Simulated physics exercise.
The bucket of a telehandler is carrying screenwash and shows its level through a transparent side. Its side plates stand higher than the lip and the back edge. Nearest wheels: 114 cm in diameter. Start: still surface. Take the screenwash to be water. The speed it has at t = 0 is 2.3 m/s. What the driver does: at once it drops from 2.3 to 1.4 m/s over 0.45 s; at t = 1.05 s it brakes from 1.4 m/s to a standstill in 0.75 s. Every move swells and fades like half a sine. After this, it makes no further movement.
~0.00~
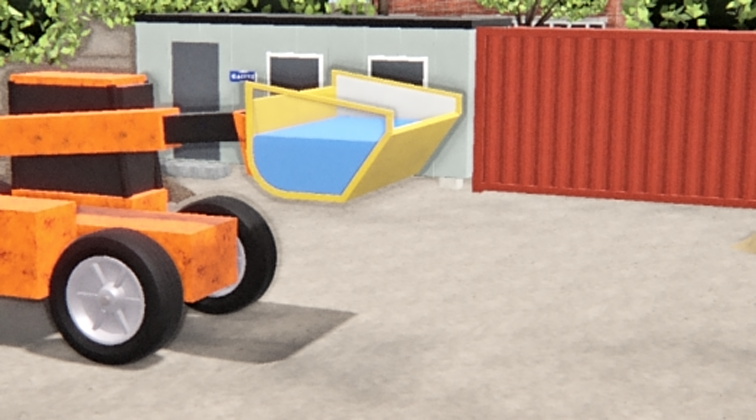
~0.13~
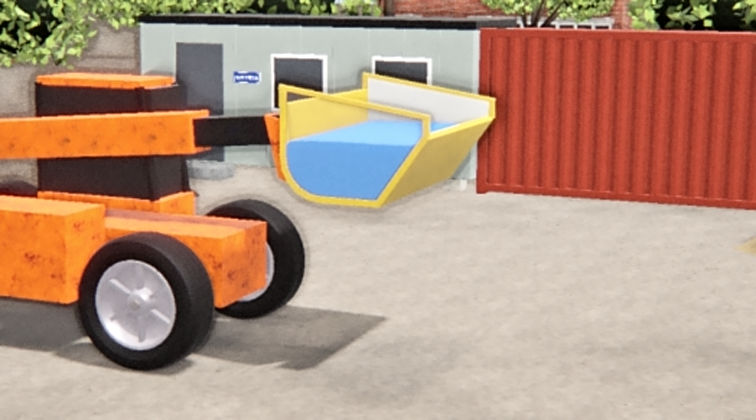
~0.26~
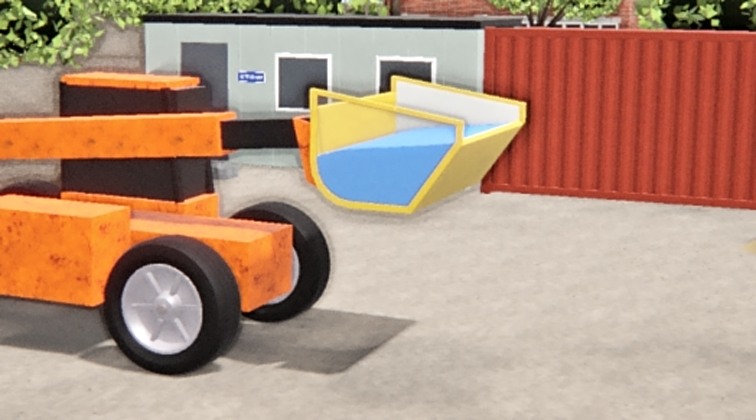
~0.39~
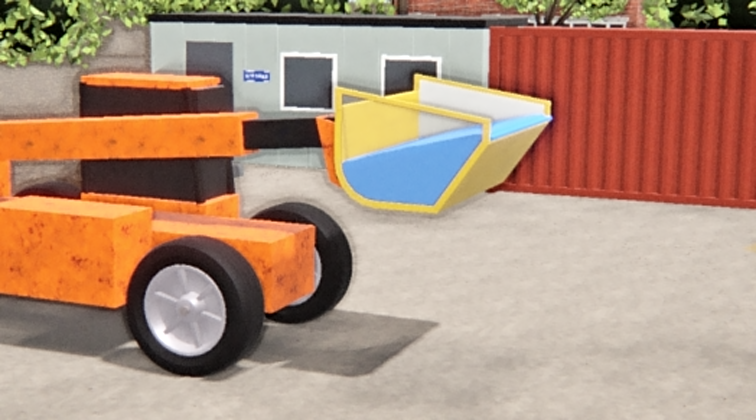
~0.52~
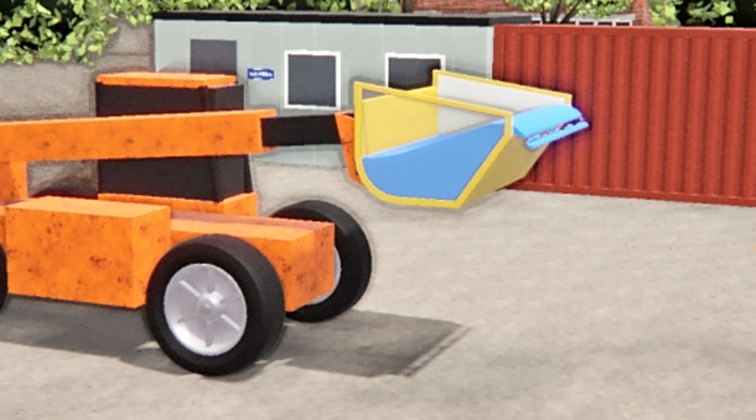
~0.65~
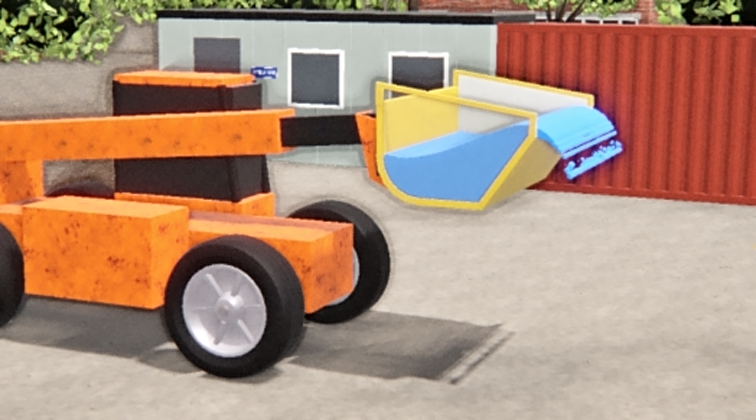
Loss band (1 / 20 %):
Large.
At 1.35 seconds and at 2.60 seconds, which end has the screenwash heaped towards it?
First time: Rear; second time: Rear.
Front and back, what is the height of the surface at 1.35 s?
Approx. 34 cm front, approx. 48 cm back.
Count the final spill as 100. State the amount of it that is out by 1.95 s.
Some 80 per cent by then.
Then, 1.35 s in, the surface stands 48 cm at the back and 34 cm at the front; 5 per cent is out, over the front.
Then, 1.95 s in, the surface stands 21 cm at the back and 41 cm at the front; 21 per cent is out, over the front.
Then, 2.60 s in, the surface stands 52 cm at the back and 21 cm at the front; 23 per cent is out, over the front.
Then, 4.68 s in, 26 per cent is out, over the front, 162 of 632 litres.
